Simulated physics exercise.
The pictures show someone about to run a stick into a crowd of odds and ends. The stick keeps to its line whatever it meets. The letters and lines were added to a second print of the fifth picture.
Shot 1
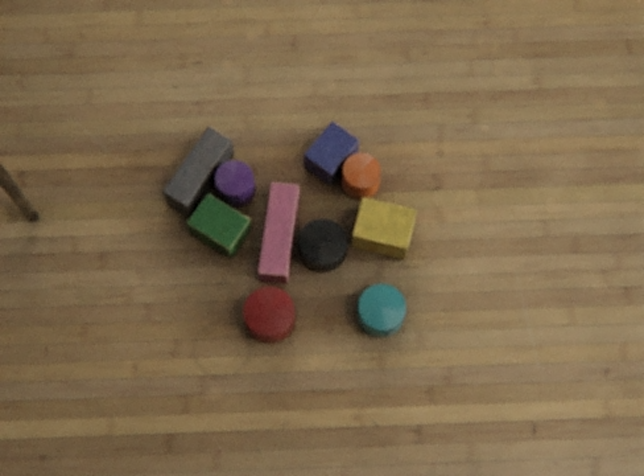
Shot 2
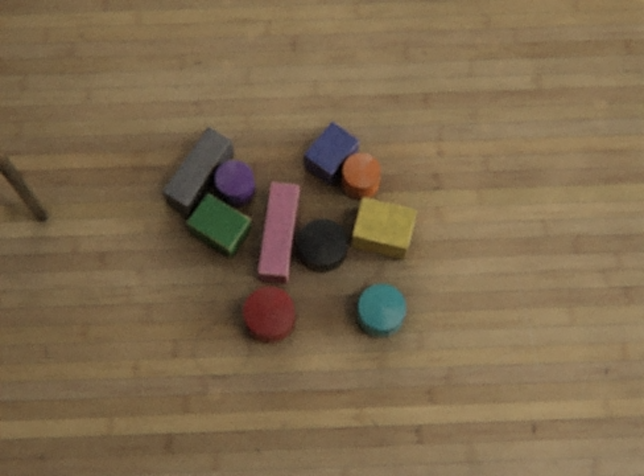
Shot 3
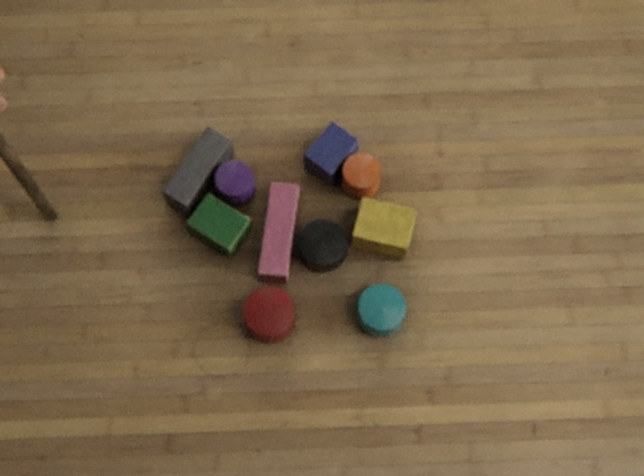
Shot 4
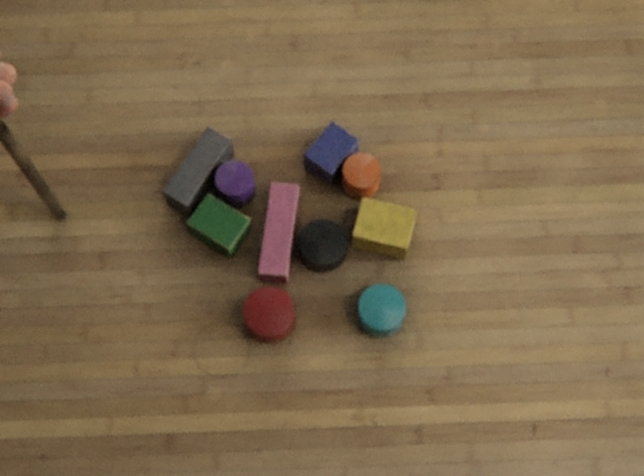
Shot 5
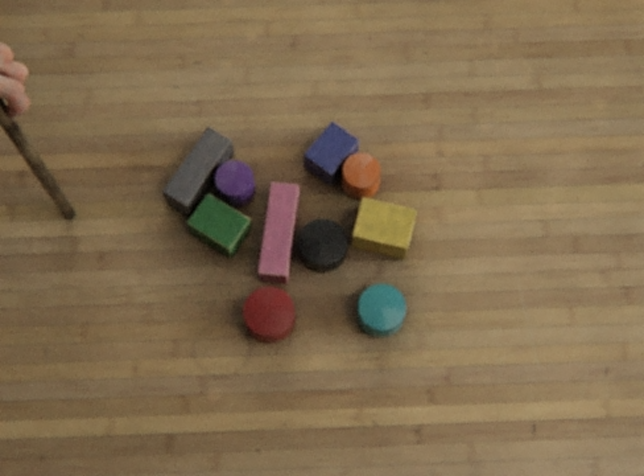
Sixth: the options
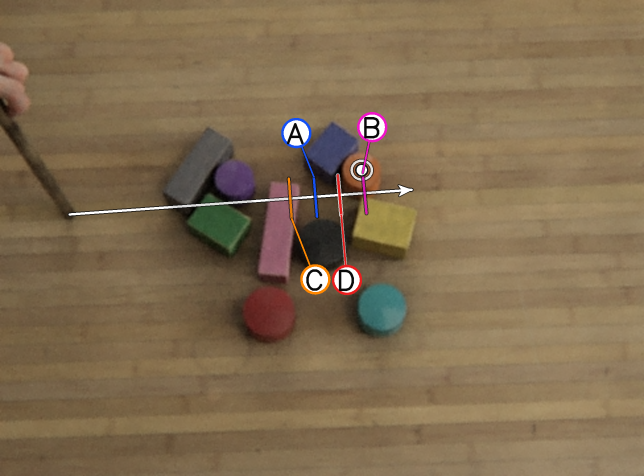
At first, only the tip of a dark stick shows at the left edge, beside a still cluster of coloured blocks, tins and a pink bar on a wooden surface. The stick slides a short way rightward, and fingers gripping it come into view, while the objects stay put.
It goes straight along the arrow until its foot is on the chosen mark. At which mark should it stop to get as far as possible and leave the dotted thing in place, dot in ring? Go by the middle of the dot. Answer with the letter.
D.
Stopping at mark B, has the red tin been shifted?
No.
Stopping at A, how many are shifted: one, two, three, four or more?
It has moved four or more.
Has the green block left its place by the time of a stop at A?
By then, yes.
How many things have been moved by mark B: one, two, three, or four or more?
In all, four or more.
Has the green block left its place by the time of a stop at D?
Yes.
On the marked copy, A at (316, 197); B at (365, 194); C at (290, 199); D at (340, 195); the arrow from (70, 214) to (411, 189); the white dot at (362, 170).
With D. Early on, foot of the stick (167, 208).
Further on, foot of the stick (265, 201); grey bar (221, 151); purple tin (261, 171).
At the end, foot of the stick (340, 196); grey bar (221, 151); purple tin (261, 171); the dot is still in its ring.
As for the rest, A keeps the dot in but is short; B shifts the dotted thing to (379, 168); C keeps the dot in but is short.
